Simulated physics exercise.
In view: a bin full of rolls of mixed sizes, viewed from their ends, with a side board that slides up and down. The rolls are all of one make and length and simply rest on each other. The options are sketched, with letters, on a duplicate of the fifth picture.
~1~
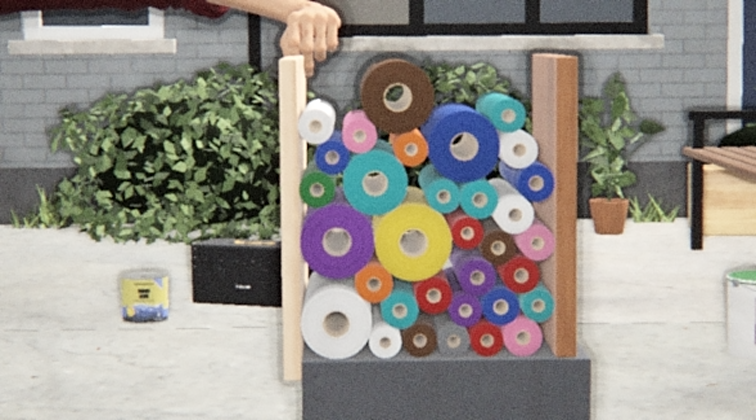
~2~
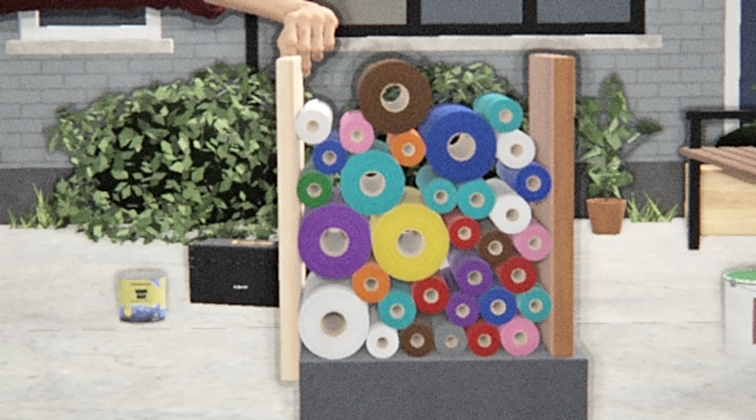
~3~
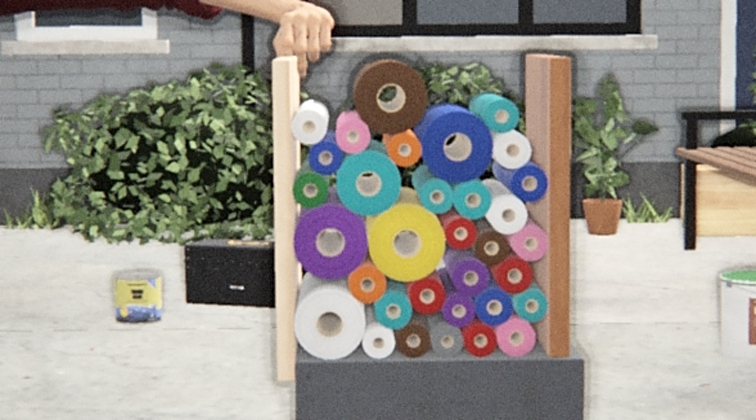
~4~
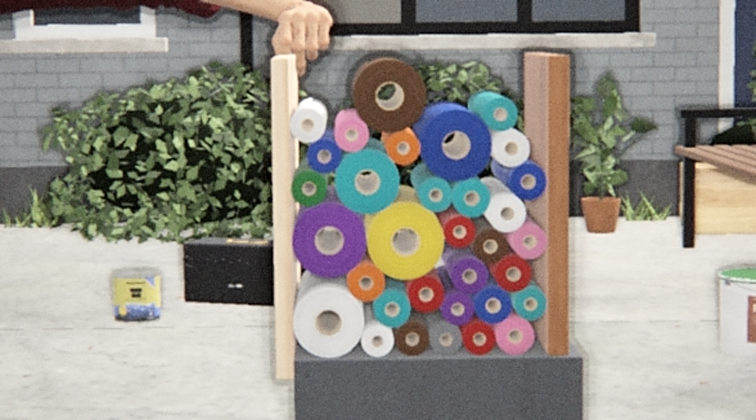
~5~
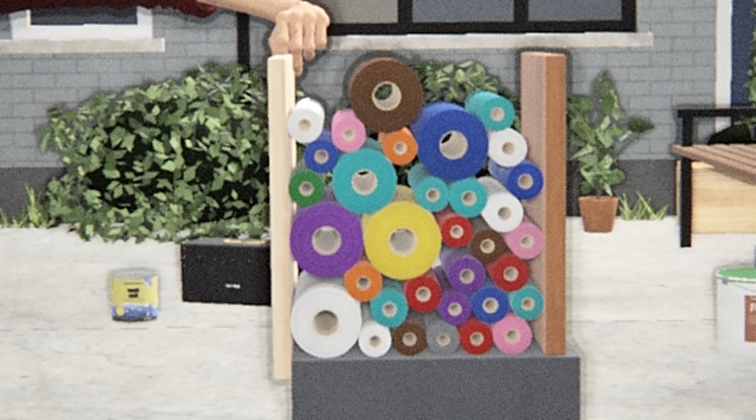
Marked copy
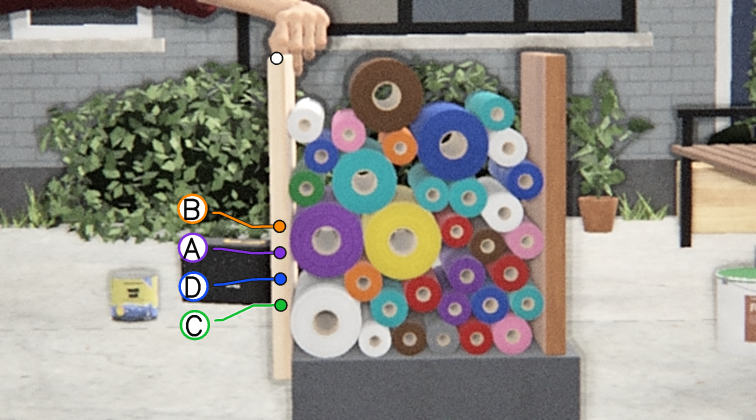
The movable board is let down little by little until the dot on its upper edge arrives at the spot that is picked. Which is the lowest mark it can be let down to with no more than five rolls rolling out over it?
It can be let down to D.
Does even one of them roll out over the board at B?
Yes, at B.
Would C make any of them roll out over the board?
Yes.
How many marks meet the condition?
The number is three.
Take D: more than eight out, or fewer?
It loses fewer than eight.
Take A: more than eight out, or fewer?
It loses fewer than eight.
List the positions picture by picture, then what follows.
In the first picture, an orange roll (374, 284); a red roll (521, 276); a turquoise roll (480, 200).
In the second picture, a turquoise roll (477, 200); a blue roll (534, 183).
In the third picture, a brown roll (391, 98); side board (288, 207).
In the fourth picture, a white roll (329, 322); a pink roll (515, 336).
In the fifth picture, an orange roll (363, 283); a red roll (511, 274); a turquoise roll (469, 198).
On the marked copy, A at (280, 253); B at (279, 226); C at (281, 305); D at (280, 279); the white dot at (277, 58).
Taking D. A third of the way, top of the board (287, 149).
Two thirds of the way, top of the board (289, 250).
When it is over, top of the board (290, 278), four out over the board.
As for the rest, A four out over the board; B four out over the board; C more than five out over the board.
